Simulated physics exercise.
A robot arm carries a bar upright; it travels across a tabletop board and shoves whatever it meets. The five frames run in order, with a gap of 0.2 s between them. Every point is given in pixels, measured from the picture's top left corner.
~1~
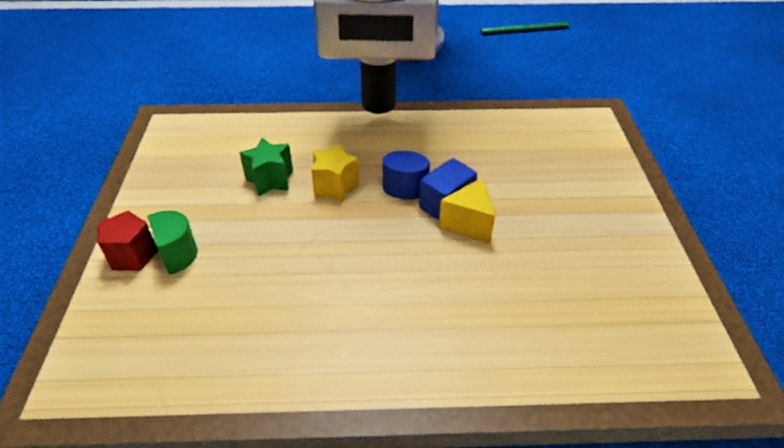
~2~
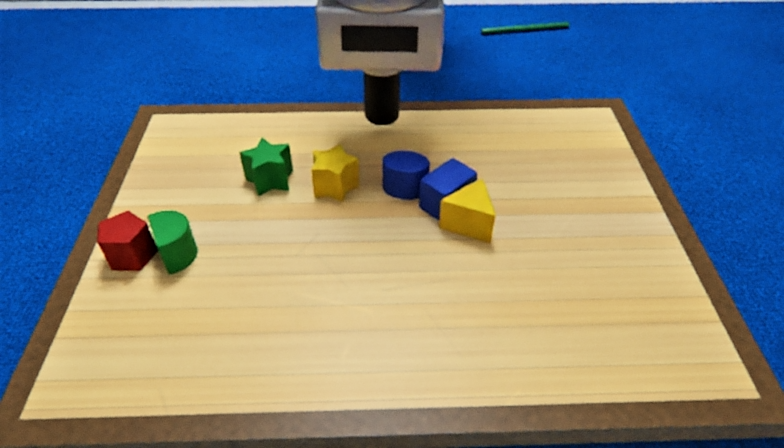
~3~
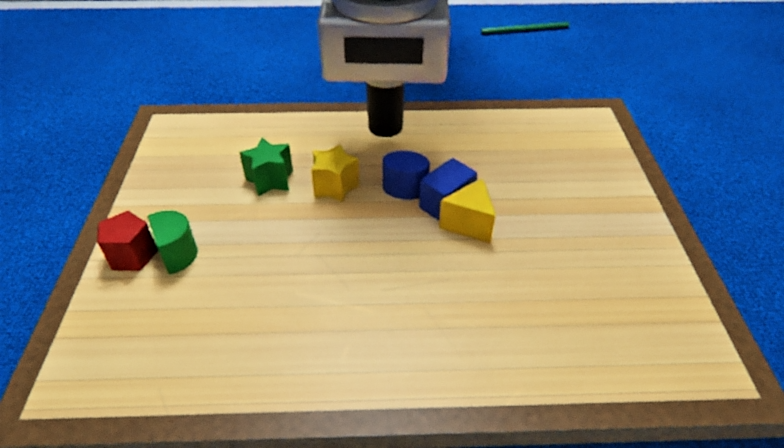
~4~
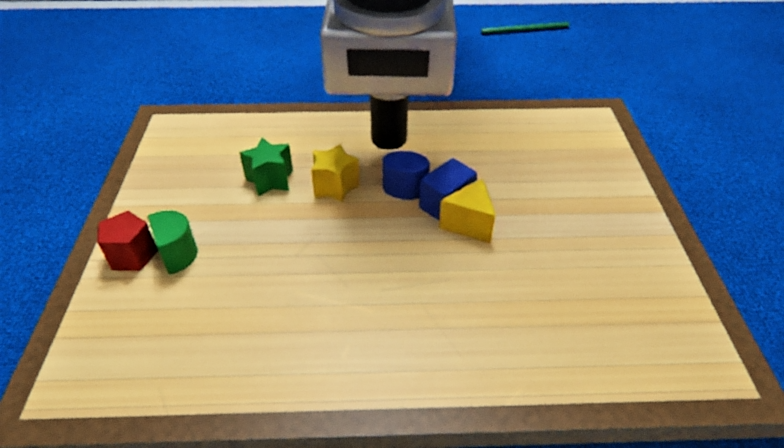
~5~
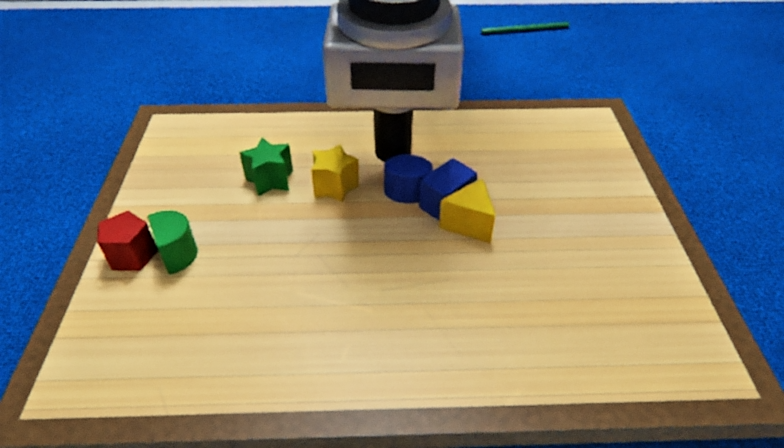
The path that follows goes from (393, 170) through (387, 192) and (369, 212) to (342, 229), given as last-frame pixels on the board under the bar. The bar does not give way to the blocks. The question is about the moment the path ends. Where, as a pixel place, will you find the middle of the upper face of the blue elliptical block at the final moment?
My best guess is (407, 192).
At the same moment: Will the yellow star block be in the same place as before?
I expect so.
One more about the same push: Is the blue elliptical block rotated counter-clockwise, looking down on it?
That would be a yes.
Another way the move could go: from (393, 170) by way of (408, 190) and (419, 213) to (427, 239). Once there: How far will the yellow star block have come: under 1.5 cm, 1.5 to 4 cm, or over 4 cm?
Verdict: Less than 1.5 cm.
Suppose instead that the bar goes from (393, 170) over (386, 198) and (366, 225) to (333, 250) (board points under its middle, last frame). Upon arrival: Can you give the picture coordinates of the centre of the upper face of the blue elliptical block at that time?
If I read the scene right, the answer is (410, 198).
What follows on the original path. One third of the way, bar (386, 174); blue elliptical block (411, 183), turned 35° anticlockwise; blue rectangular block (455, 182), turned 15° anticlockwise; yellow triangle (482, 201), turned 20° anticlockwise.
Two thirds of the way, bar (368, 194); blue elliptical block (407, 192), turned 75° anticlockwise; blue rectangular block (455, 182), turned 15° anticlockwise; yellow triangle (483, 202), turned 20° anticlockwise.
At the end, bar (340, 211); yellow star block in place; blue elliptical block (407, 192), turned 75° anticlockwise; blue rectangular block (455, 182), turned 15° anticlockwise; yellow triangle (483, 202), turned 20° anticlockwise.
